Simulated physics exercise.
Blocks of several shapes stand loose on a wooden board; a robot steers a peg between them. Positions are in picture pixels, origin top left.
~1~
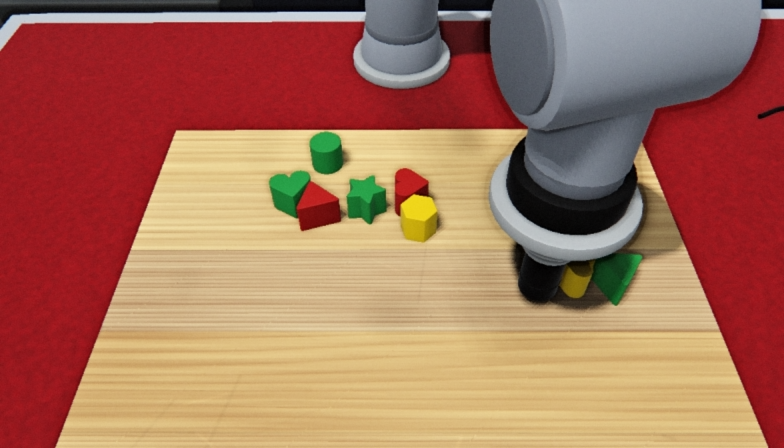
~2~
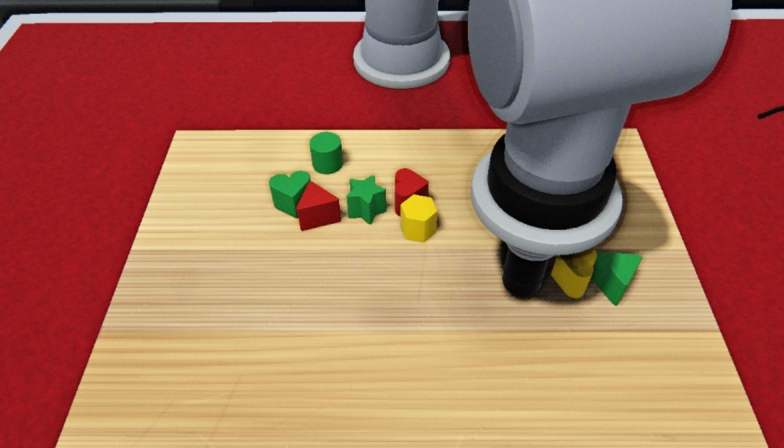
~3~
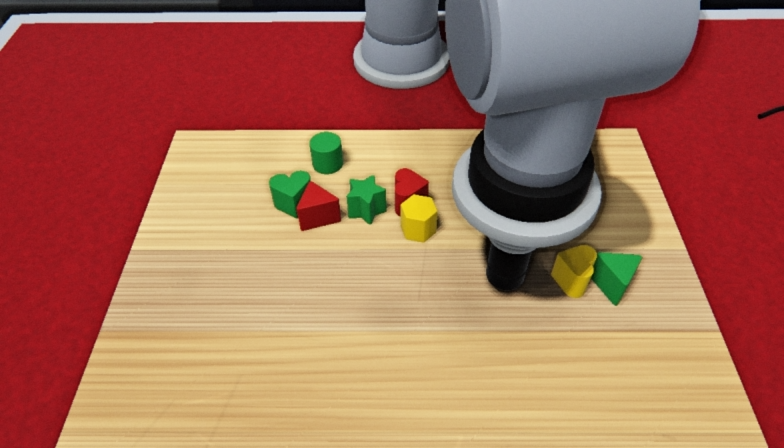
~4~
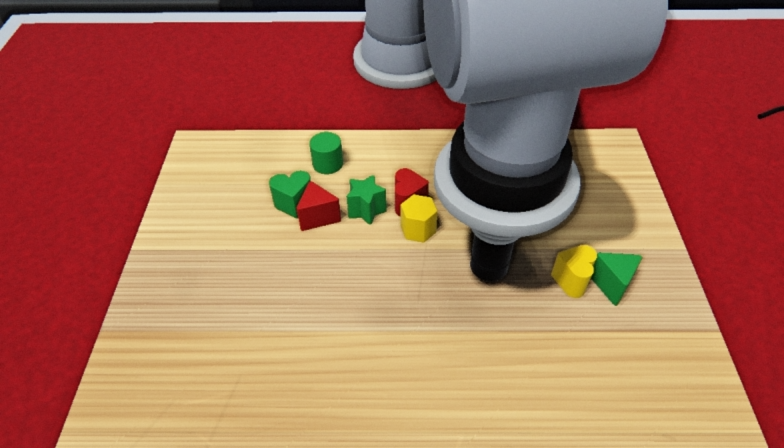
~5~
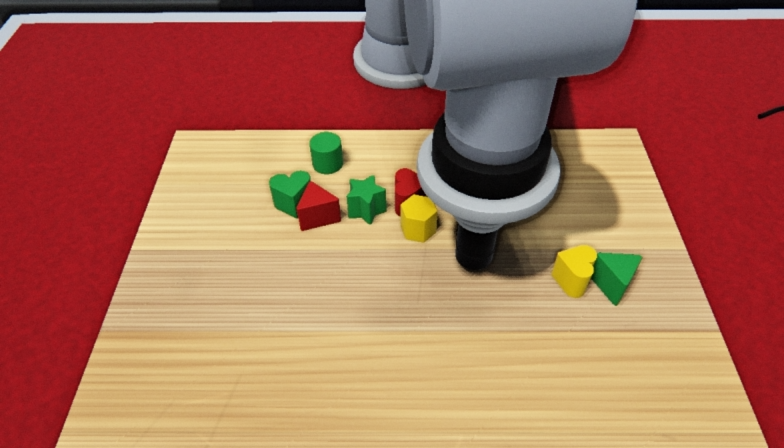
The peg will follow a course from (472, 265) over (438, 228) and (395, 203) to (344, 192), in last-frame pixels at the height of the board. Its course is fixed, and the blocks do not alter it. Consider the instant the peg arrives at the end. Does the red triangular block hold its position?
It seems not.
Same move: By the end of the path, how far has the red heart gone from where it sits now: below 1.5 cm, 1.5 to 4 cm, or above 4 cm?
My prediction: Over 4 cm.
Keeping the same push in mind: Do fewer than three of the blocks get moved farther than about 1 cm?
In short: No.
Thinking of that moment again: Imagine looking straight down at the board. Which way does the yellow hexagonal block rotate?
Verdict: Counterclockwise.
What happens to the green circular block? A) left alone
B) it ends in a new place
My answer is option A.
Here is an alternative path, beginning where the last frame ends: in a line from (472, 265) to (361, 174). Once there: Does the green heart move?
Yes, that is how it ends up.
The first path, step by step. One third of the way, peg at (439, 219); red heart at (405, 179), turned 25° clockwise; yellow hexagonal block at (405, 203), turned 35° anticlockwise.
Two thirds of the way, peg at (393, 194); green star at (348, 184); red heart at (376, 159), turned 75° clockwise; yellow hexagonal block at (371, 199), turned 95° anticlockwise.
At the end, peg at (343, 183); red triangular block at (297, 206), turned 20° clockwise; green circular block not moved; green star at (323, 188), turned 25° anticlockwise; red heart at (363, 151), turned 145° clockwise; yellow hexagonal block at (368, 200), turned 100° anticlockwise.
